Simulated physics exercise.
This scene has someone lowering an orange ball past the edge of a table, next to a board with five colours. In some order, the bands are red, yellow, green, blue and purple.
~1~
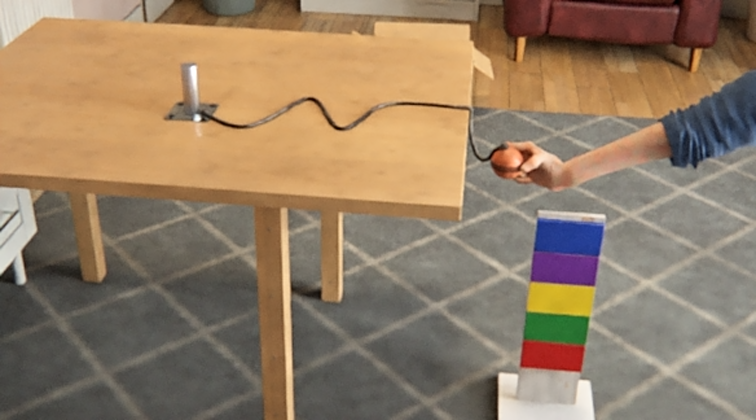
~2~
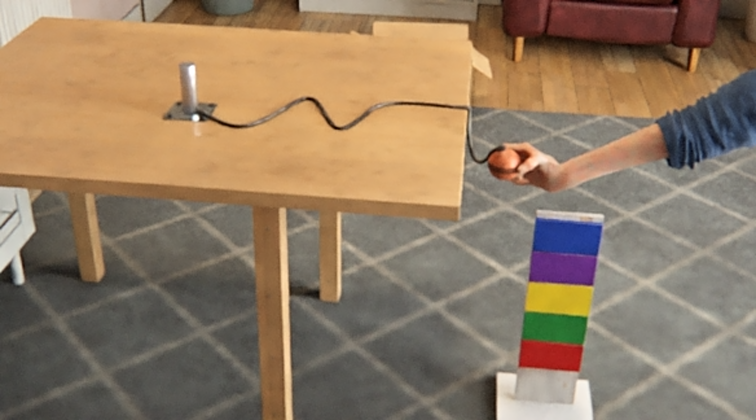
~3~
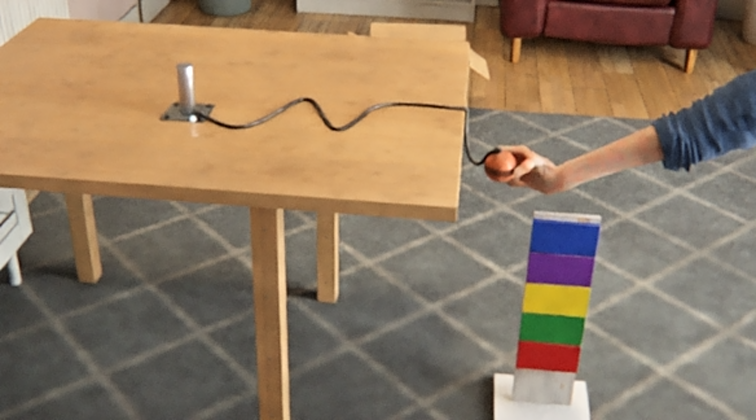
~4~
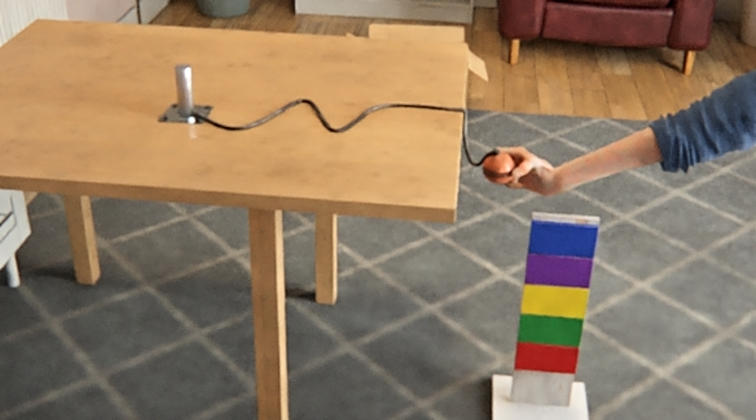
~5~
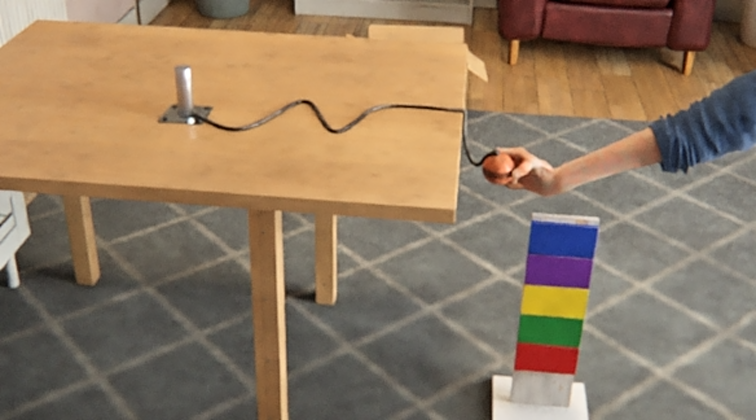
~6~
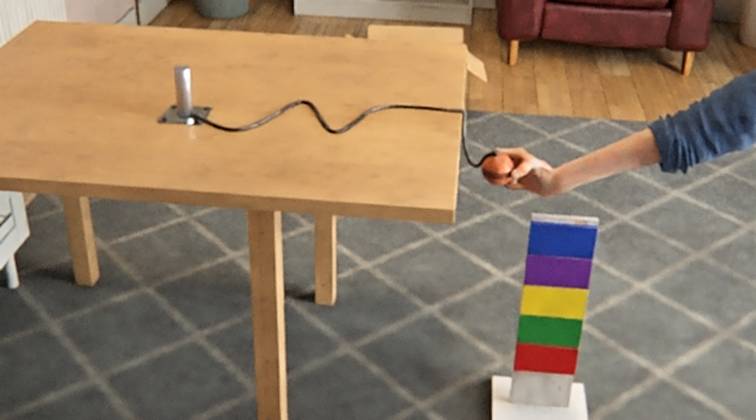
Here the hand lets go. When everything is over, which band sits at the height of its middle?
The green one.
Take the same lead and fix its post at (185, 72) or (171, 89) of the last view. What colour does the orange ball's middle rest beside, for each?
It comes out yellow the first time and yellow the second time.
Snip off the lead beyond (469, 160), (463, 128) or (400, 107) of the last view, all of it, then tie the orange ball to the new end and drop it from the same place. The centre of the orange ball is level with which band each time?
Try 1 - yellow; try 2 - purple; try 3 - higher than all five.
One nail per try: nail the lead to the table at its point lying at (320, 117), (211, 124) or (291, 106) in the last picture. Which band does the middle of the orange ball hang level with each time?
Taking the three tries in turn, you'd get purple, green and yellow.
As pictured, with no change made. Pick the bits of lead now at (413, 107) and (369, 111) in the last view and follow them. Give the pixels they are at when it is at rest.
Roughly (454, 207) for the first and (459, 164) for the second.
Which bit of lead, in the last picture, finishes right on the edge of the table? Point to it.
It's the bit near (355, 123).
A little later, ball near (434, 324); level with green.
Next, ball near (456, 334); level with green.
When it is over, ball near (445, 335); level with green. The green one.
